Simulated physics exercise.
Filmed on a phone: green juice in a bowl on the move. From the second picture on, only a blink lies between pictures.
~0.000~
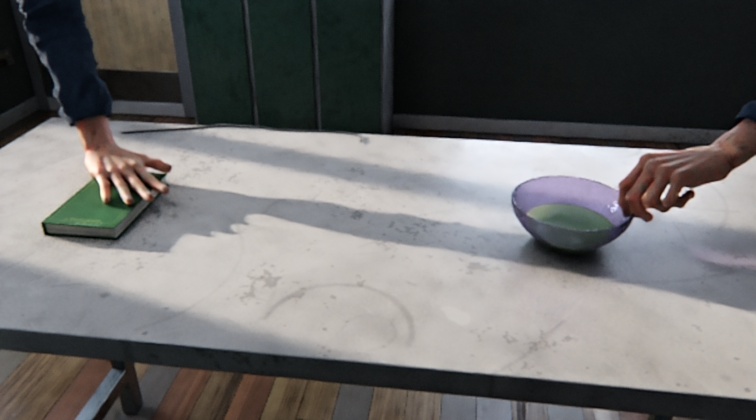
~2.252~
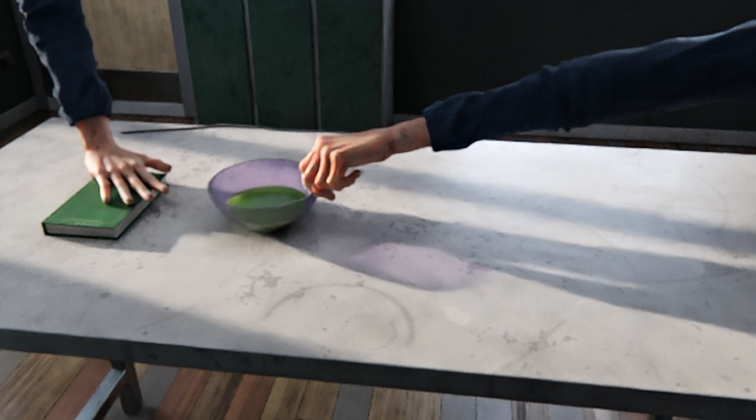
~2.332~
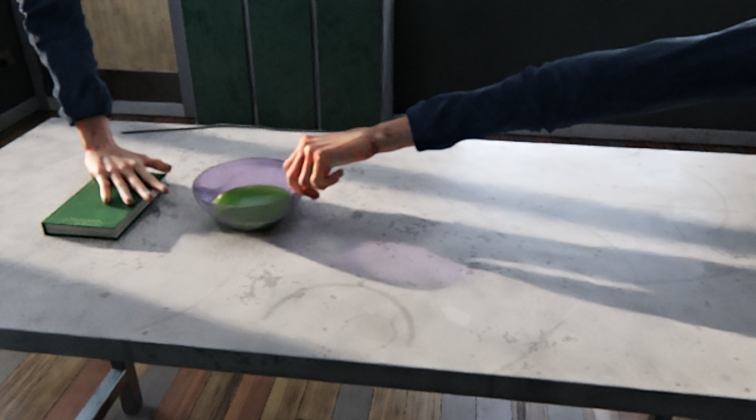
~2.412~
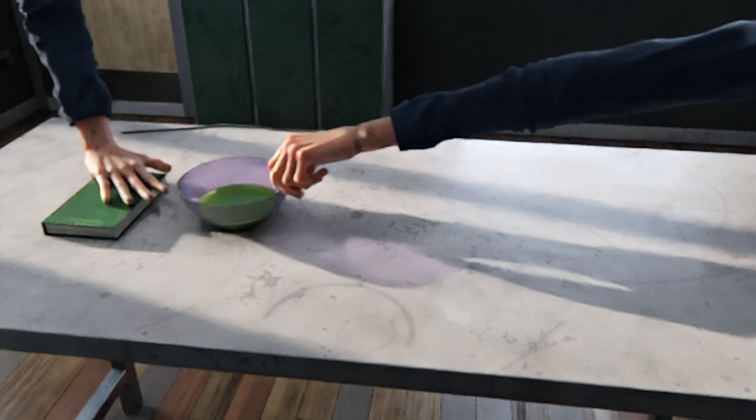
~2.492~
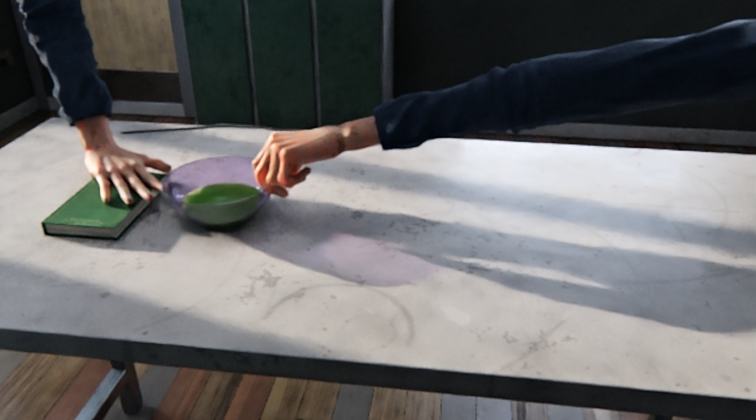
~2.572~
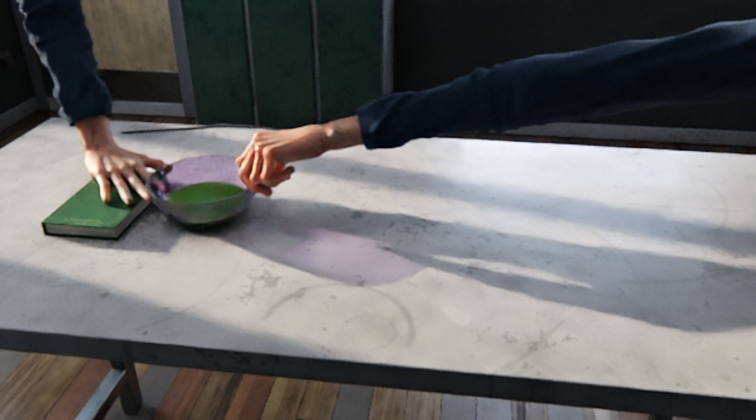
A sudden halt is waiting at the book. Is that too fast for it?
As it turns out, it keeps it all in.
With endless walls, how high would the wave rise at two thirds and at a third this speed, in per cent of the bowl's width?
First 10 %, second 5 %.
By 2.6 s, the bowl meets the book.
By 3.1 s, the green juice surges up the wall; the wave climbs under half way to the rim.
By 4.1 s, the bowl stands at the book; its rim is dry.
